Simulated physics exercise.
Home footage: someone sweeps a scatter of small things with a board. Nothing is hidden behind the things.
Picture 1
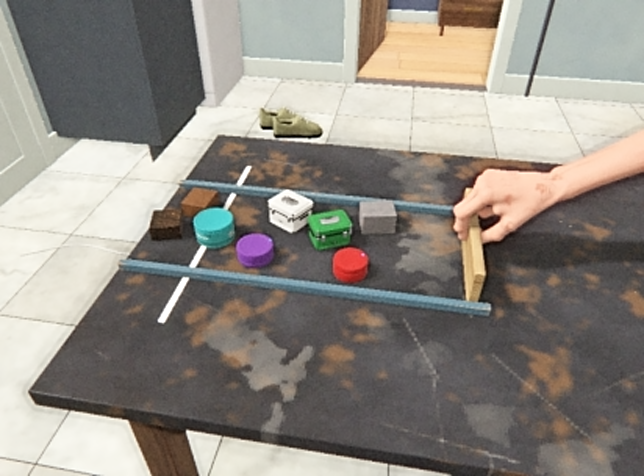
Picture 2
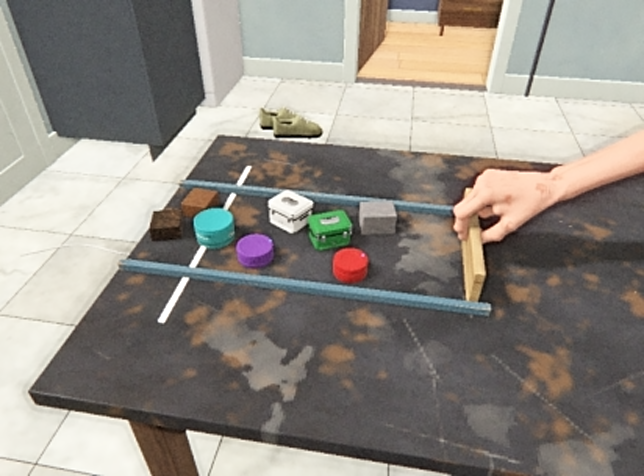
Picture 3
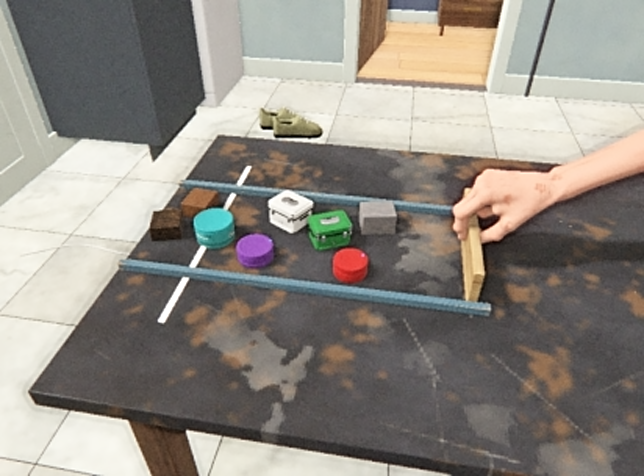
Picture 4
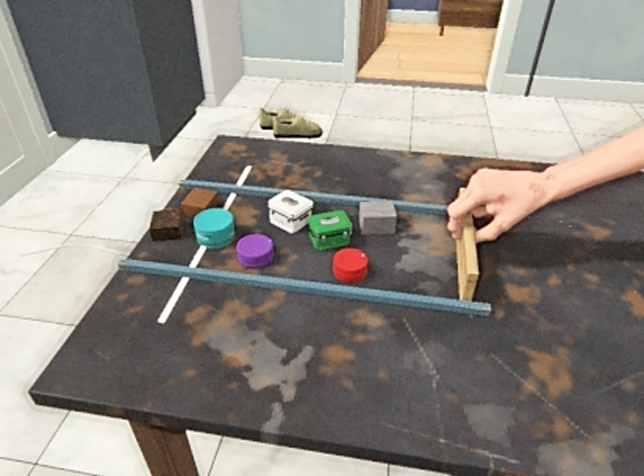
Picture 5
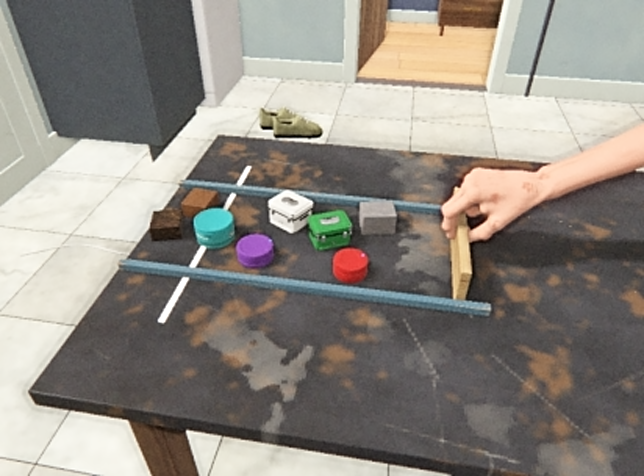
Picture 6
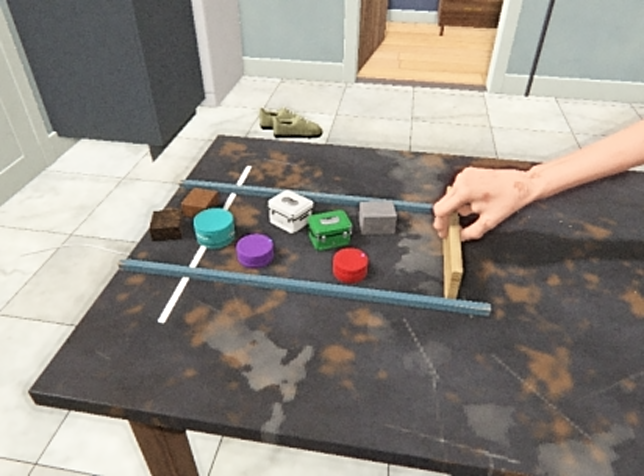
On a dark, rust-patched table in a tiled room, a hand held a wooden board upright between two blue rails, then slid it slightly left while the scattered blocks, tubs and cases stayed still.
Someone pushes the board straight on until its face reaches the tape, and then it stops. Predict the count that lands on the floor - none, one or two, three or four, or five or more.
Once the board stops, one or two are missing from the table.
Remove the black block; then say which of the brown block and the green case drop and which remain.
Looking at the two, the brown block ends up below and the green case stays up top.
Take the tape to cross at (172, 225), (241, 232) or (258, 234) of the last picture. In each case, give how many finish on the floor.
In order: 5, 0 and 0.
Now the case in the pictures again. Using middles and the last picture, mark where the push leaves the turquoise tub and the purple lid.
The turquoise tub finishes at (161, 217); the purple lid finishes at (154, 242).
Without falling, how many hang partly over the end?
My count gives 2.
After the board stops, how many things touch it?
My count gives 3.
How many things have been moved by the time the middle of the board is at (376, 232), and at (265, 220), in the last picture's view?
In order, the tallies are 1 and 7.
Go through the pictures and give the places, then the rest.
The first frame shows black block (167, 225); brown block (201, 204); turquoise tub (215, 228); board (471, 242); tape (214, 229).
The second frame shows brown block (201, 204); white case (291, 212).
The third frame shows turquoise tub (215, 229); grey block (377, 218).
The fourth frame shows black block (167, 225); board (465, 242).
The fifth frame shows brown block (201, 204); red lid (350, 266).
The sixth frame shows black block (167, 225); brown block (201, 204); turquoise tub (215, 229); board (451, 240); tape (214, 229).
Soon after, none off yet; black block at rest near (167, 225); brown block at rest near (201, 204); turquoise tub at rest near (215, 229).
In the end, the number that fall off is one or two; gone, brown block and black block.
